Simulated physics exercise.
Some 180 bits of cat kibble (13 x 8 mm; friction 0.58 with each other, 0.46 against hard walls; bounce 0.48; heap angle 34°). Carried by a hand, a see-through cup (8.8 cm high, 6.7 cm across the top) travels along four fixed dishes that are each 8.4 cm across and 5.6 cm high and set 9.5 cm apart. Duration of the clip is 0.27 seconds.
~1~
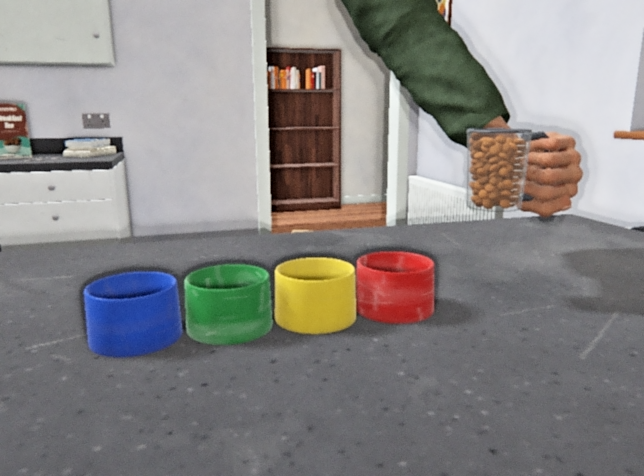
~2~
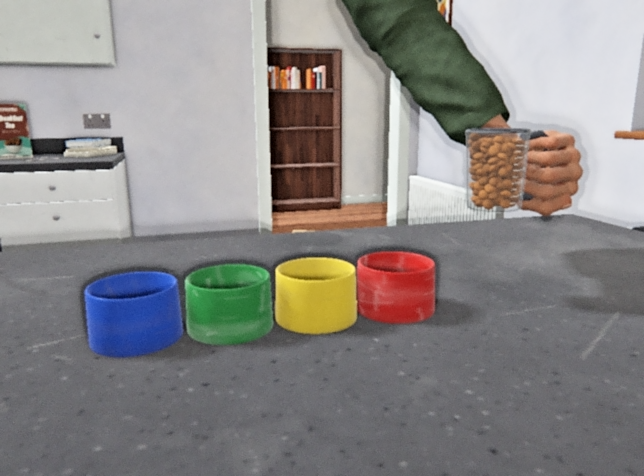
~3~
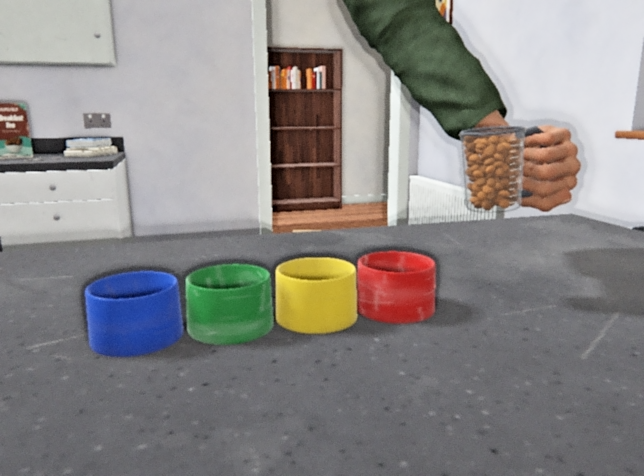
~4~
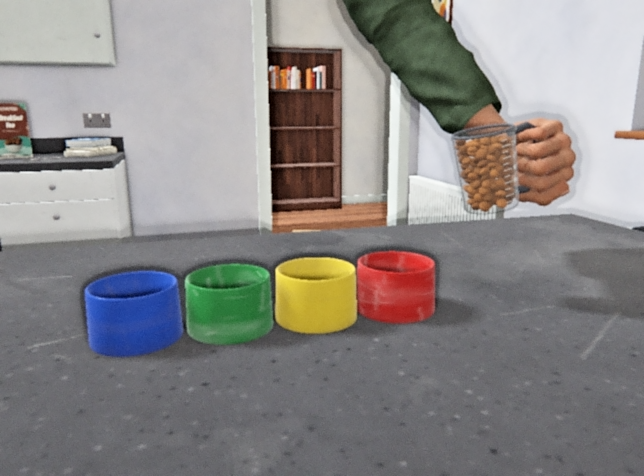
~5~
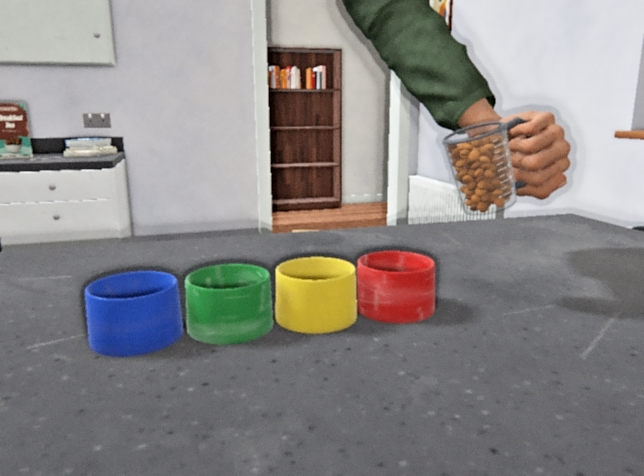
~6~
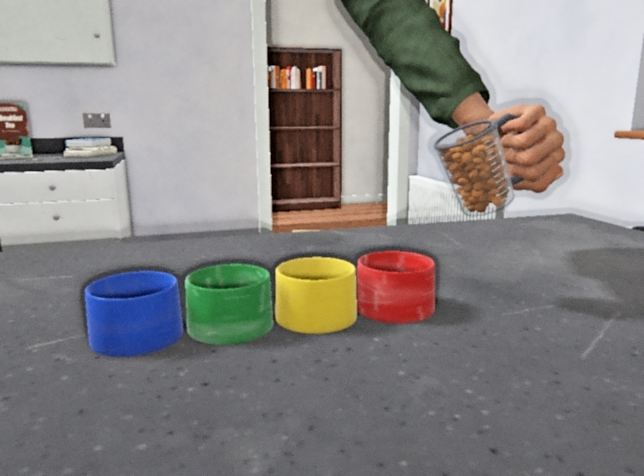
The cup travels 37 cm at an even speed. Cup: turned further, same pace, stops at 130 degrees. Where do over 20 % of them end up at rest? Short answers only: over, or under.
As I see it, red dish: Probably a fifth or fewer of the pieces land there; blue dish: Probably a fifth or fewer of the pieces land there; green dish: Probably a fifth or fewer of the pieces land there; yellow dish: Probably more than a fifth of the pieces land there; counter: Probably a fifth or fewer of the pieces land there.
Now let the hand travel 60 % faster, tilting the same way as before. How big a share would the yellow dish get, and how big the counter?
Shares - yellow 10, counter 10.
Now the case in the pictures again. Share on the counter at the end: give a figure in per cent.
Estimate: Around 10 %.
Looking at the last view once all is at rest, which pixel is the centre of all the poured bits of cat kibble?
Estimated resting centre: Around (315, 296).
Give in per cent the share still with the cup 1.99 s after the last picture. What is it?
About 0 per cent.
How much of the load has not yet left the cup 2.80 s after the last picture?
About 0 percent of the load.
Then, 1.19 s after the last picture, tilt 130 degrees; cup holds 0 %, yellow 90 %.
Then, 1.99 s after the last picture, tilt 130 degrees; cup holds 0 %, yellow 90 %.
Then, 2.80 s after the last picture, tilt 130 degrees; cup holds 0 %, yellow 90 %.
In the end, red 0 %, blue 0 %, green 0 %, yellow 90 %, counter 10 %.
